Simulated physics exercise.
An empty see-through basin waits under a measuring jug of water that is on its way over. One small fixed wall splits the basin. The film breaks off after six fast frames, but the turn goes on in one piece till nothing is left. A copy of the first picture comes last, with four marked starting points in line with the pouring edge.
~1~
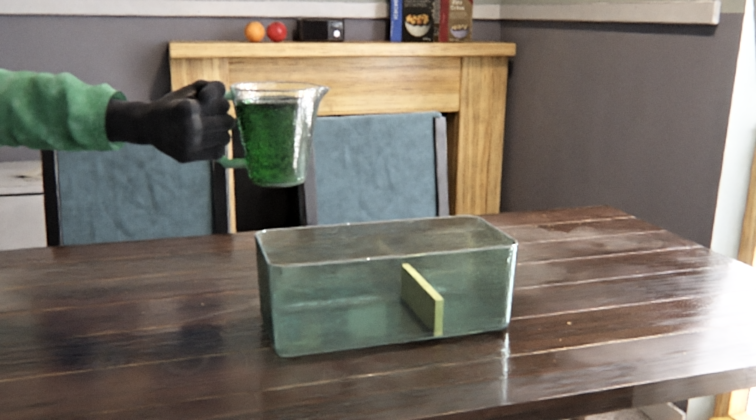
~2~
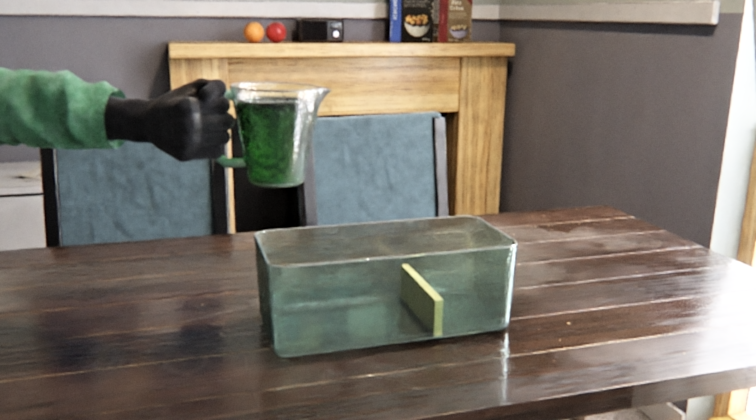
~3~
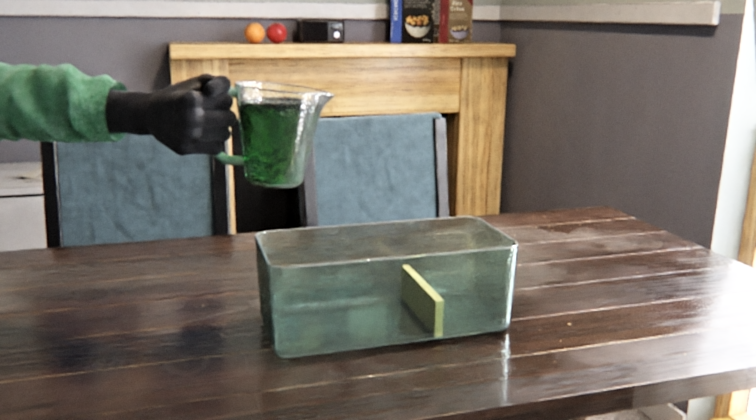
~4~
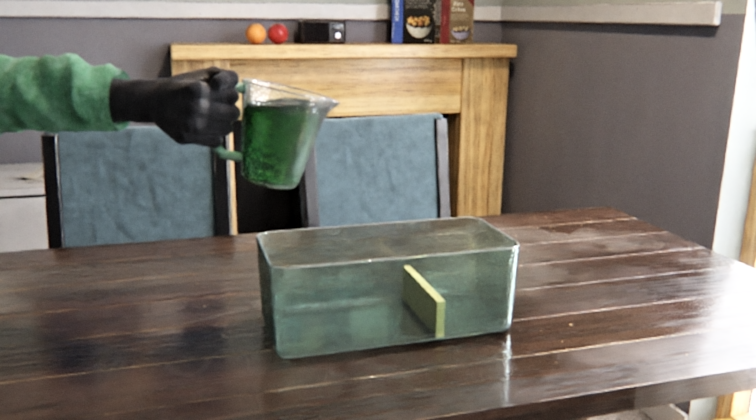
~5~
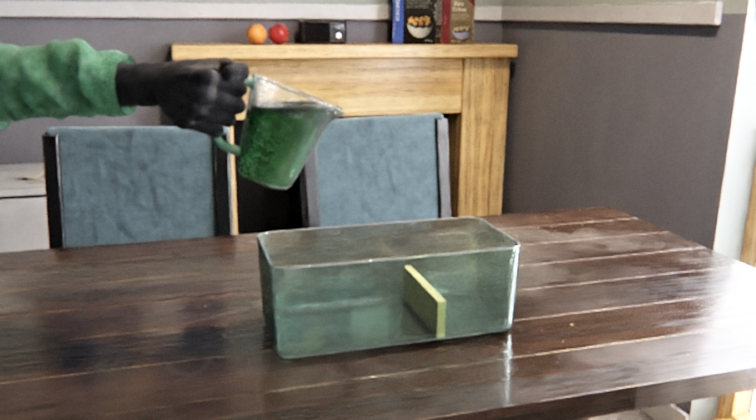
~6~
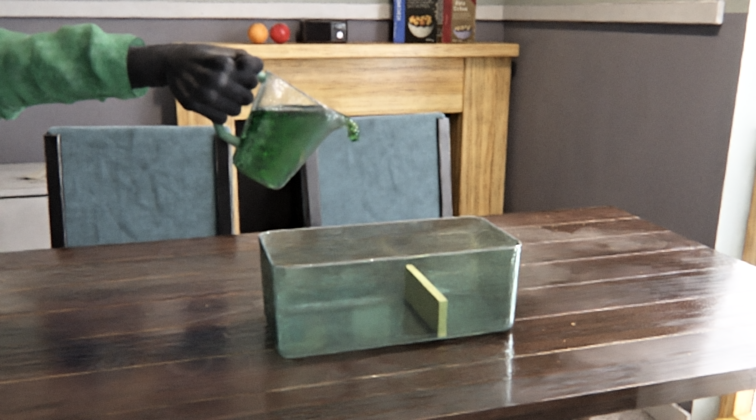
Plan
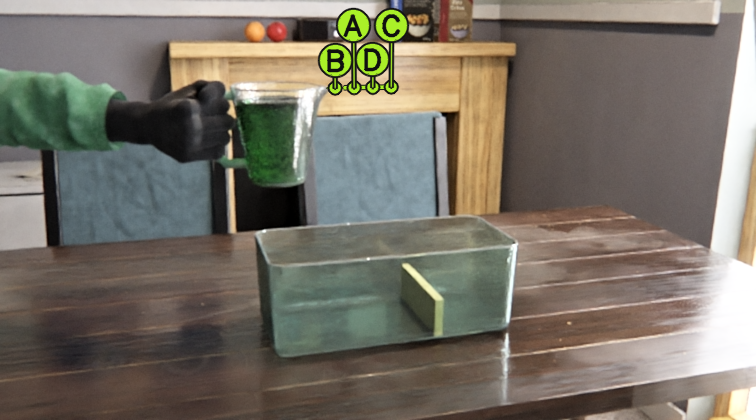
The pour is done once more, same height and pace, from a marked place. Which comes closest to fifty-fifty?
D is best.
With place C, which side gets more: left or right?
More ends on the right.
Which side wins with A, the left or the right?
More ends on the left.
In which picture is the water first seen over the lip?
Picture 6.
On the marked copy, A at (354, 87); B at (335, 88); C at (391, 87); D at (372, 87).
With A, about 84 % ends left of the wall and 14 % right of it.
With B, about 95 % ends left of the wall and 3 % right of it.
With C, about 17 % ends left of the wall and 82 % right of it.
With D, about 45 % ends left of the wall and 54 % right of it.
